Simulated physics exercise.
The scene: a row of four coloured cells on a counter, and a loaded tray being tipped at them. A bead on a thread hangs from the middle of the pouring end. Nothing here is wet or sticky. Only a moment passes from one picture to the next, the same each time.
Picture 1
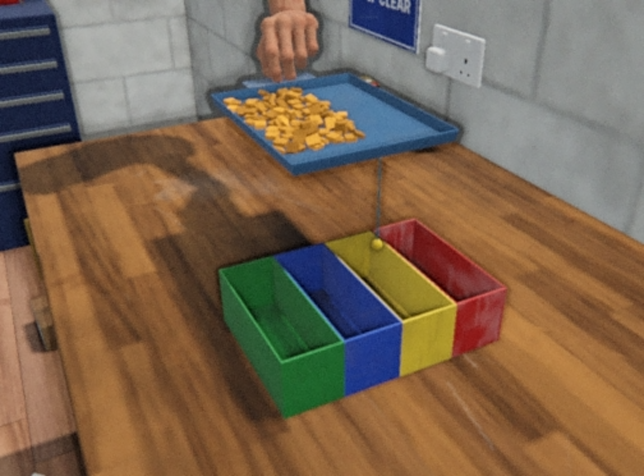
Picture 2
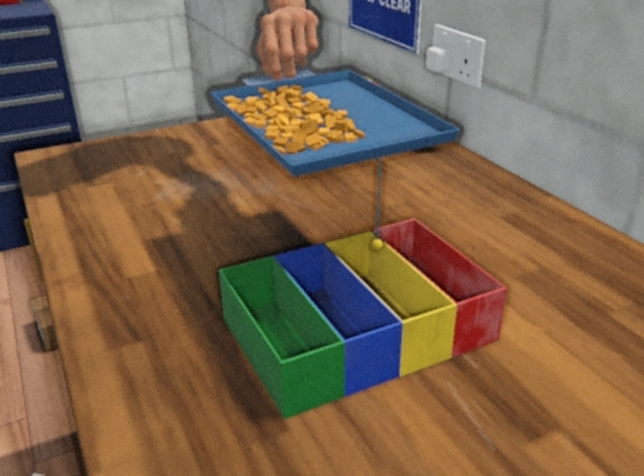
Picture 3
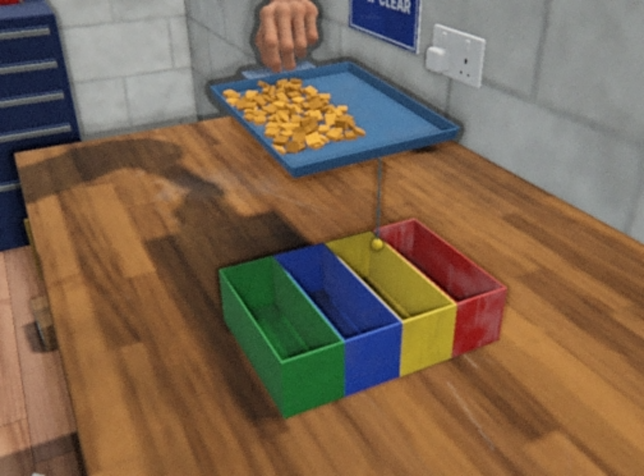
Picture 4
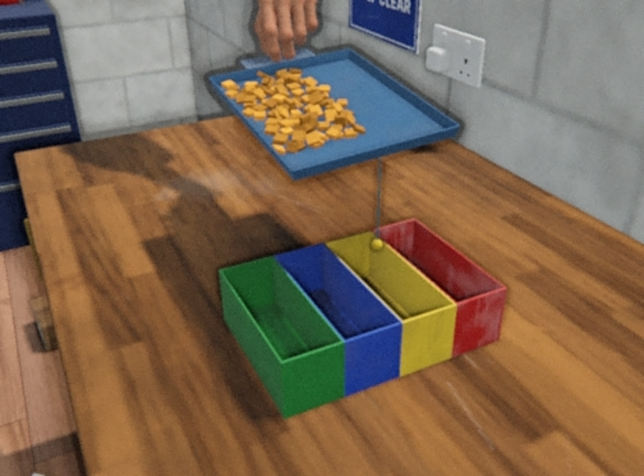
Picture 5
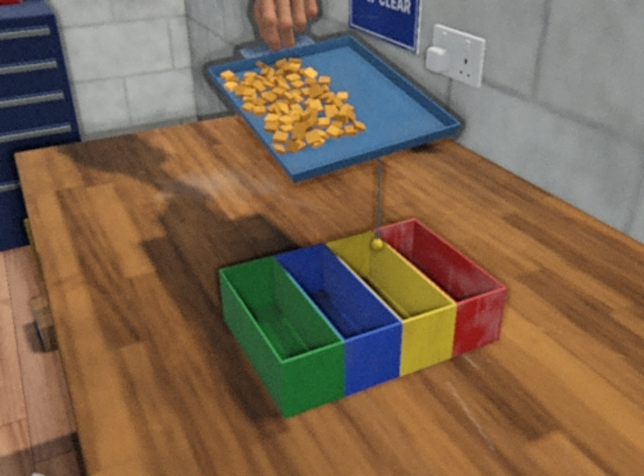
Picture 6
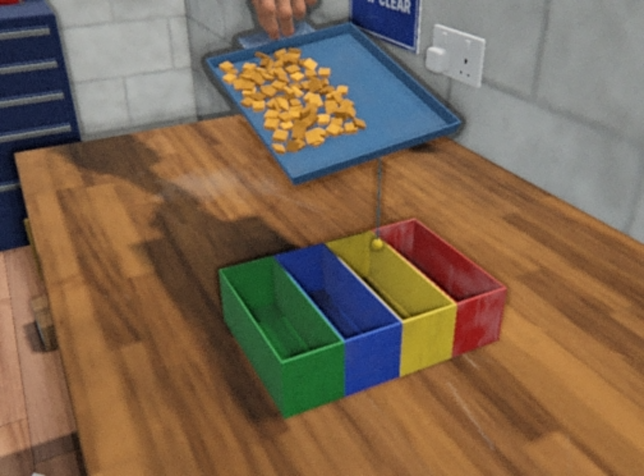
Hand gradually raising the back of a blue tray of small crackers above green, blue, yellow and red cells on a wooden counter.
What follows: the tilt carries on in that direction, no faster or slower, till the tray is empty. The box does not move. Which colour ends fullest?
Most goes to the blue cell.
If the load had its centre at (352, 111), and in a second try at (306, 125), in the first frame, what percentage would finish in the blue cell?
About 60 and 80 per cent.
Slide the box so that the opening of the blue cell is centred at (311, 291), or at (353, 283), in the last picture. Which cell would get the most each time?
The first try: That blue cell. The second: That green cell.
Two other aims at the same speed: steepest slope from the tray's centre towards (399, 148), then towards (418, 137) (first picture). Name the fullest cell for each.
In turn: That red cell; the cell in red.
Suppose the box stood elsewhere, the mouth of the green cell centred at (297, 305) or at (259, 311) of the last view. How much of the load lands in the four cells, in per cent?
Near 100 % and 100 %.
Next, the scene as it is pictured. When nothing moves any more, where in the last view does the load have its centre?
Near (319, 328).
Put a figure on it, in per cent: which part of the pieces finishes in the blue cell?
Close to 70 per cent.
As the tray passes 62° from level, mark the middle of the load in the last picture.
At about (310, 155).
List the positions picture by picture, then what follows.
The first picture shows corners of the pouring end near (294, 163) and (455, 129), level; middle of the load near (291, 116), small crackers; bead on its thread near (377, 245); green cell near (314, 375); blue cell near (373, 354); yellow cell near (428, 335); red cell near (479, 318).
The second picture shows corners of the pouring end near (294, 163) and (455, 129), level; middle of the load near (291, 114).
The third picture shows corners of the pouring end near (294, 165) and (455, 127), tipped barely, lowest at the left corner; middle of the load near (290, 111).
The fourth picture shows corners of the pouring end near (294, 169) and (456, 125), tipped a little, lowest at the left corner; middle of the load near (290, 105).
The fifth picture shows corners of the pouring end near (294, 172) and (456, 123), tipped a little, lowest at the left corner; middle of the load near (290, 99).
The sixth picture shows corners of the pouring end near (294, 175) and (457, 121), tipped clearly, lowest at the left corner; middle of the load near (289, 94); green cell near (314, 375); blue cell near (373, 354); yellow cell near (428, 335); red cell near (479, 318).
Shortly afterwards, tray tipped steeply; all but a few on the tray; only a few in the blue cell; only a few in the green cell; a little falling or outside the box.
Next, tray tipped past a quarter turn; near two thirds in the blue cell; near a quarter in the green cell; only a few in the yellow cell; a little falling or outside the box.
Some moments later, tray tipped past a quarter turn; near two thirds in the blue cell; near a quarter in the green cell; only a few in the yellow cell.
In the end, tray tipped past a quarter turn; near two thirds in the blue cell; near a quarter in the green cell; only a few in the yellow cell; none at all in the red cell.
